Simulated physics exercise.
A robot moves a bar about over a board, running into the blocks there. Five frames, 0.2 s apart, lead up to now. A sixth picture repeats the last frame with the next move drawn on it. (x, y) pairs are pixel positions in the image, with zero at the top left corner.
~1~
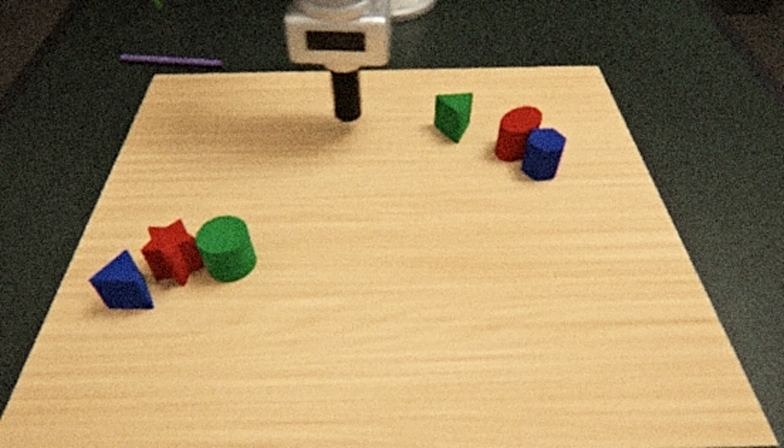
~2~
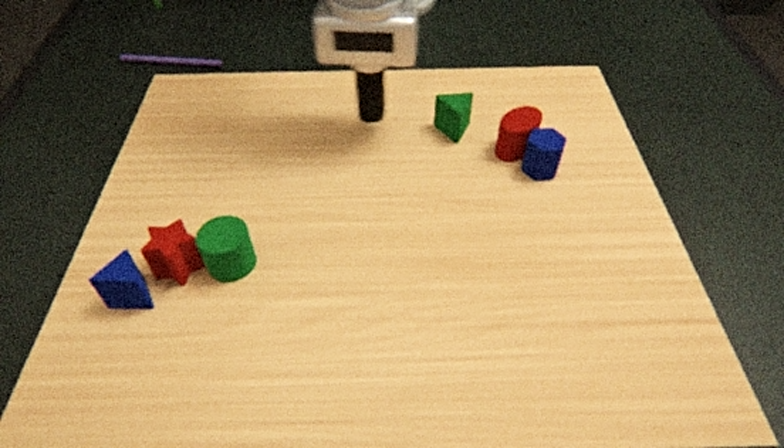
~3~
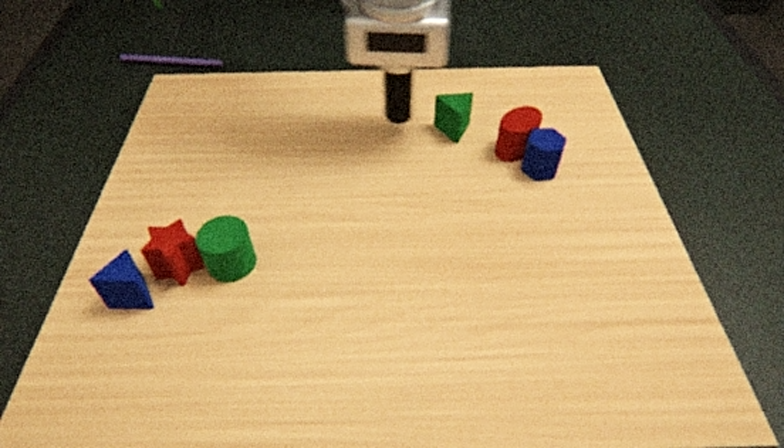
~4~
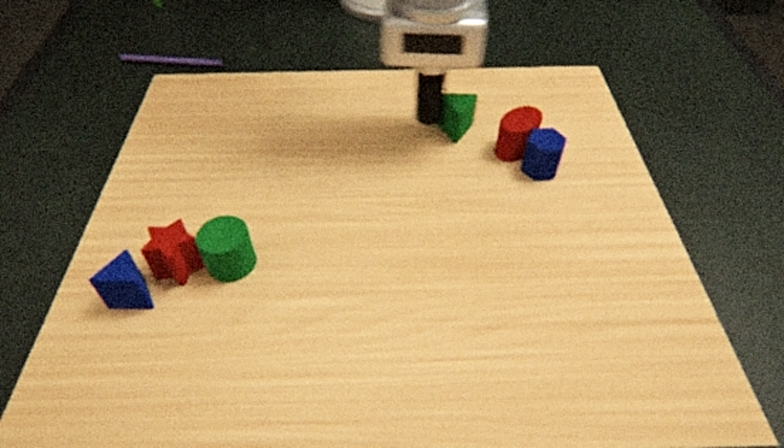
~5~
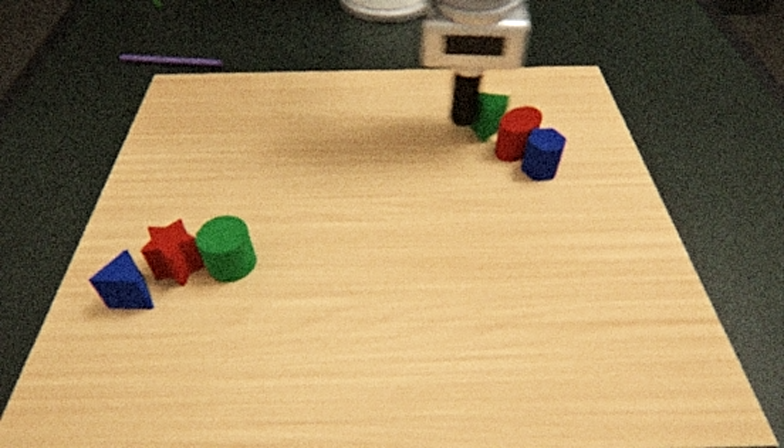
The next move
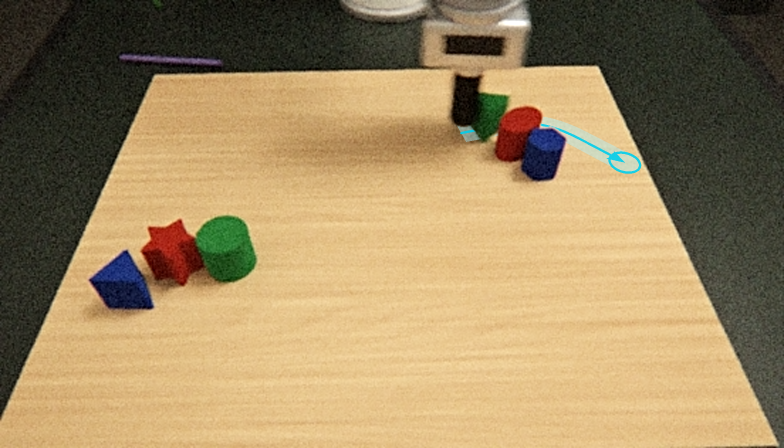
Robot arm with a black bar moving right across a wooden board, pushing a green triangular block toward a red elliptical block.
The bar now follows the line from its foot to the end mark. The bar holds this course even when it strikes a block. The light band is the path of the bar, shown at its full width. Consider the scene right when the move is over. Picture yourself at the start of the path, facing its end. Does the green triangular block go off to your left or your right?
It is displaced to the left.
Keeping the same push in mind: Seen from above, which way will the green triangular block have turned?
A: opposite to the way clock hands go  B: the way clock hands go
My pick is A.
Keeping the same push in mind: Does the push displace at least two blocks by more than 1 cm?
It seems not.
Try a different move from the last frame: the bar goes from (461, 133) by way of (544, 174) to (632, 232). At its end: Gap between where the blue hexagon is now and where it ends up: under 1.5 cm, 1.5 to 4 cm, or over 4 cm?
The over 4 cm band.
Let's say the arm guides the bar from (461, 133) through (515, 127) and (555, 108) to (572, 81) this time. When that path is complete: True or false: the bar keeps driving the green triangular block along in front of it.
The claim does not hold.
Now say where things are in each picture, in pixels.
The first frame shows bar tip (348, 115); block tops, green triangular block (457, 99); red elliptical block (522, 118).
The second frame shows bar (372, 116); blocks unchanged.
The third frame shows bar (398, 117); blocks unchanged.
The fourth frame shows bar (429, 118); green triangular block (459, 99).
The fifth frame shows bar (463, 119); green triangular block (491, 99); red elliptical block (522, 118).
Path on the board, from (461, 133) via (515, 124) and (572, 135), ending at (625, 162).
What follows on the original path. One third of the way, bar (519, 110); green triangular block (550, 96), turned 45° clockwise.
Two thirds of the way, bar (577, 122); green triangular block (607, 100).
At the end, bar (630, 149); green triangular block (614, 101), turned 25° anticlockwise; red elliptical block in place.
